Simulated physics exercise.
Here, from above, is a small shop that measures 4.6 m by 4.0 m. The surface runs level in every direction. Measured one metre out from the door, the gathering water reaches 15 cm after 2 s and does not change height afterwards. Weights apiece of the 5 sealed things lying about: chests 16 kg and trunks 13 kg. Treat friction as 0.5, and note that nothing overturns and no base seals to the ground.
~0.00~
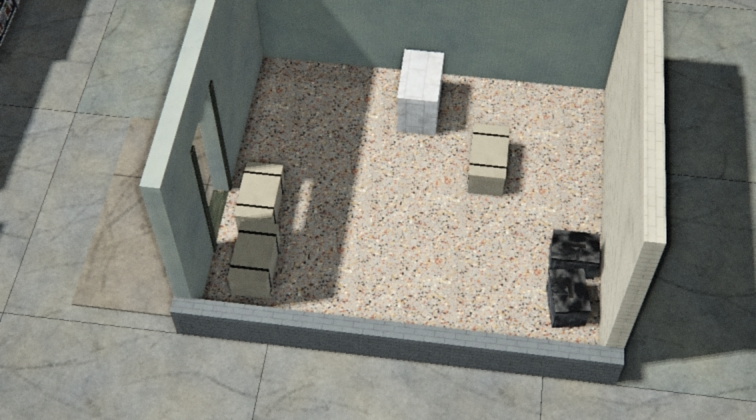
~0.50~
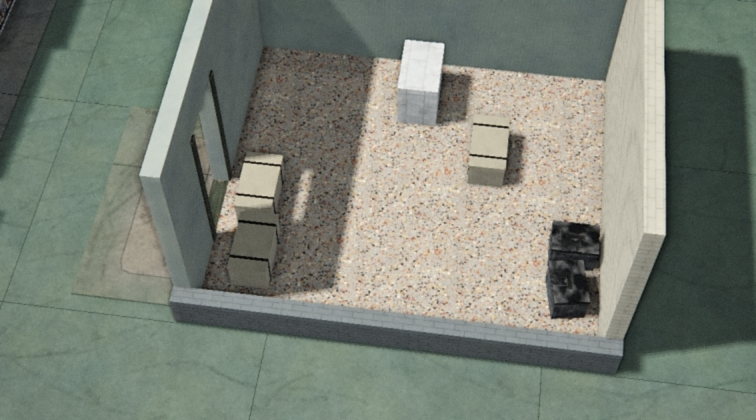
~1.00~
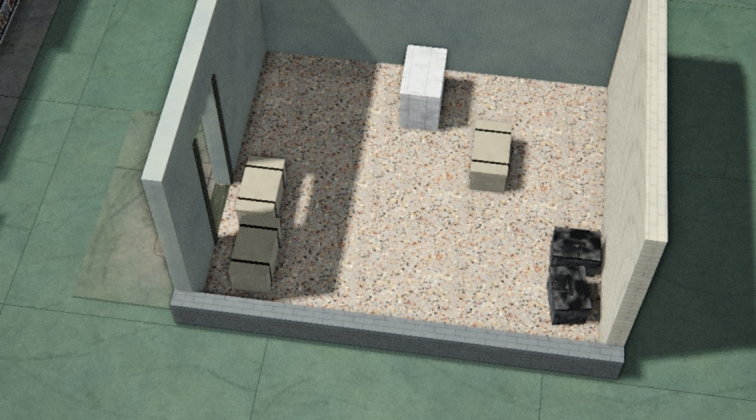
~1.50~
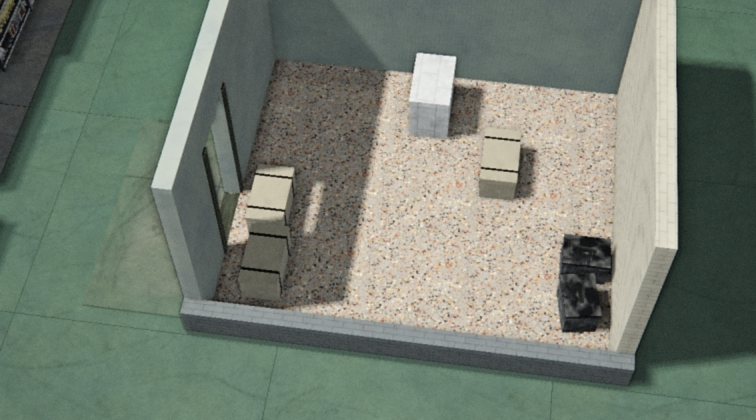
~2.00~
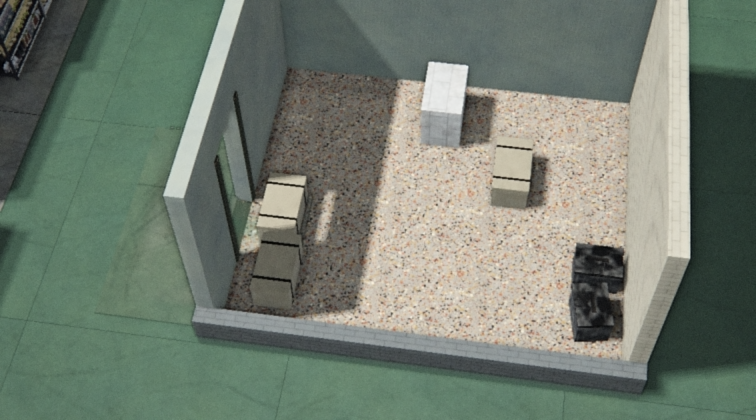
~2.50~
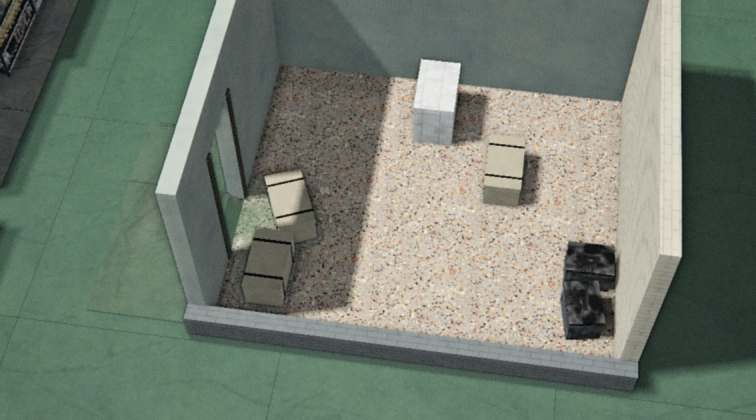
A small, roofless shop with a speckled floor, pale side walls and a doorway at left is seen from above, at a slant. Two tan boxes sit by the doorway, with a white block near the back wall, another tan box right of centre and dark boxes at lower right. The surrounding ground turns from grey to green, the view shifts slightly, and the upper doorway box turns and slides slightly right as a greenish patch appears beside it.
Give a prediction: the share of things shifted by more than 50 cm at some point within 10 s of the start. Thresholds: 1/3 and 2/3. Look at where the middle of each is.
Some: A third to two thirds.
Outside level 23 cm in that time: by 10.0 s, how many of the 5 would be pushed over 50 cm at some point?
Then 5 of them.
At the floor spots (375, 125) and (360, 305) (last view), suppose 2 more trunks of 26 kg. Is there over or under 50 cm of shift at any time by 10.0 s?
Well, the first one stays inside the mark, and the second stays inside the mark.
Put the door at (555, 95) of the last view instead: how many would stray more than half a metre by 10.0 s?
Then 1 of them would.
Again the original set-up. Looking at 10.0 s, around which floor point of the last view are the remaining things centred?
At about (476, 250).
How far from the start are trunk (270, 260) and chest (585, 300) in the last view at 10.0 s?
The first is 80 cm from its start, the second 10 cm.
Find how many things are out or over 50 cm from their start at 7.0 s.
Answer: 2.
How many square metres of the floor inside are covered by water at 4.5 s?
Somewhere about 9.5 m2, give or take.
After 3.5 s 1 of 5 are over 50 cm from their spots; 0 afloat.
After 4.5 s 2 of 5 are over 50 cm from their spots; 0 afloat.
After 7.0 s 2 of 5 are over 50 cm from their spots; 0 afloat.
After 10.0 s 2 of 5 are over 50 cm from their spots, and 2 have been at some point; 0 afloat.
